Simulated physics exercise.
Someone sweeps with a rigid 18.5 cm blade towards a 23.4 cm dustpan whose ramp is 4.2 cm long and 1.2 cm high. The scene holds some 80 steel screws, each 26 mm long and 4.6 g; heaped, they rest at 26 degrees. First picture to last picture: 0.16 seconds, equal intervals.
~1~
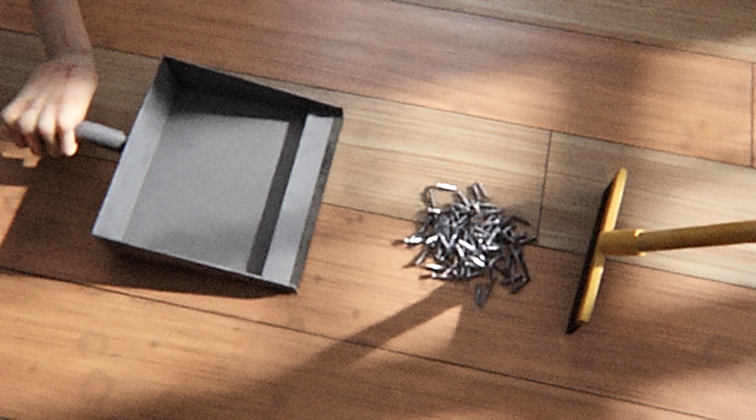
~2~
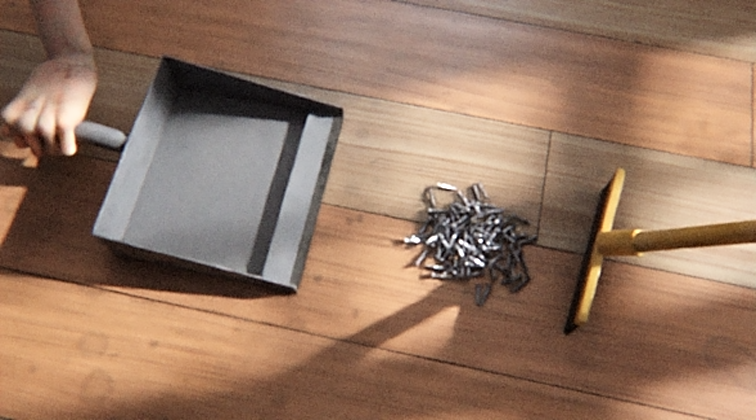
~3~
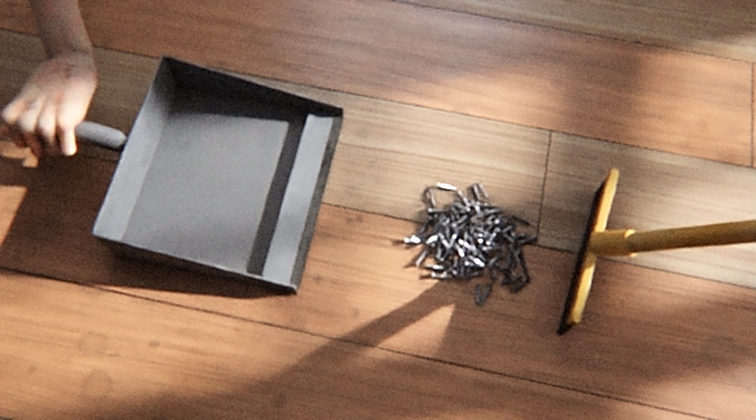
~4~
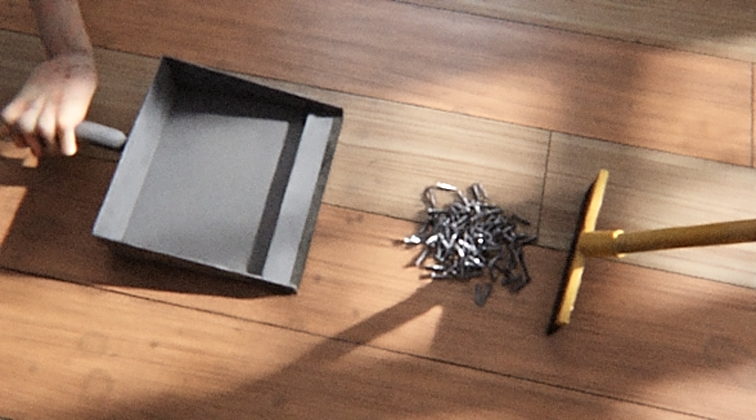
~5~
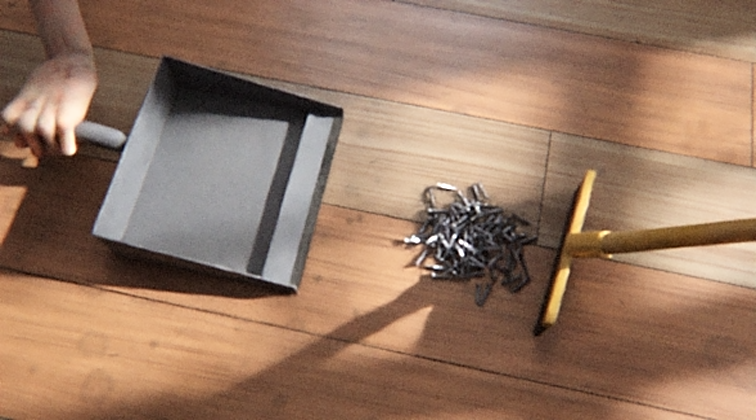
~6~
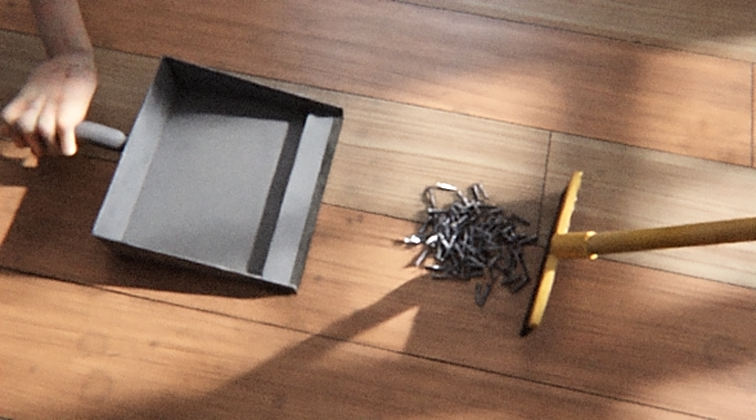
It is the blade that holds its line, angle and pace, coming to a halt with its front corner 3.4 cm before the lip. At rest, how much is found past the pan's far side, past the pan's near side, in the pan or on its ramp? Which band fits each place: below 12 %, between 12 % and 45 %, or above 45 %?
Bands: Far side below 12 %; near side below 12 %; pan below 12 %.
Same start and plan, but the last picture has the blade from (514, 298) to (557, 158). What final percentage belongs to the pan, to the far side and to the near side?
Pan: 20, far side: 5, near side: 0.
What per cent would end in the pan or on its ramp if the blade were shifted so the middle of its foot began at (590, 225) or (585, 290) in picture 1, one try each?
I'd put it near 5 per cent for the first and near 0 per cent for the second.
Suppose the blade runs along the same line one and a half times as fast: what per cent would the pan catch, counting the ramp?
Share: Near 10 %.
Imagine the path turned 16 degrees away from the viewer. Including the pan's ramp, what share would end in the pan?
Around 10 %.
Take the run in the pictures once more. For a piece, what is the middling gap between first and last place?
About 16 cm.
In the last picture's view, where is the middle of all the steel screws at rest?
In the last view, approximately (339, 229).
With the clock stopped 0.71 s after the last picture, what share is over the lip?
Over the lip so far: Approx. 5 %.
Then, 0.26 s after the last picture, middle of the blade 16 cm from the lip; 0 % over the lip, far side 0 %, near side 0 %.
Then, 0.42 s after the last picture, middle of the blade 9 cm from the lip; 0 % over the lip, far side 0 %, near side 0 %.
Then, 0.71 s after the last picture, middle of the blade 5 cm from the lip; 5 % over the lip, far side 0 %, near side 5 %.
In the end, far side 0 %, near side 5 %, pan 5 %, in front of the lip or behind the blade 95 %.
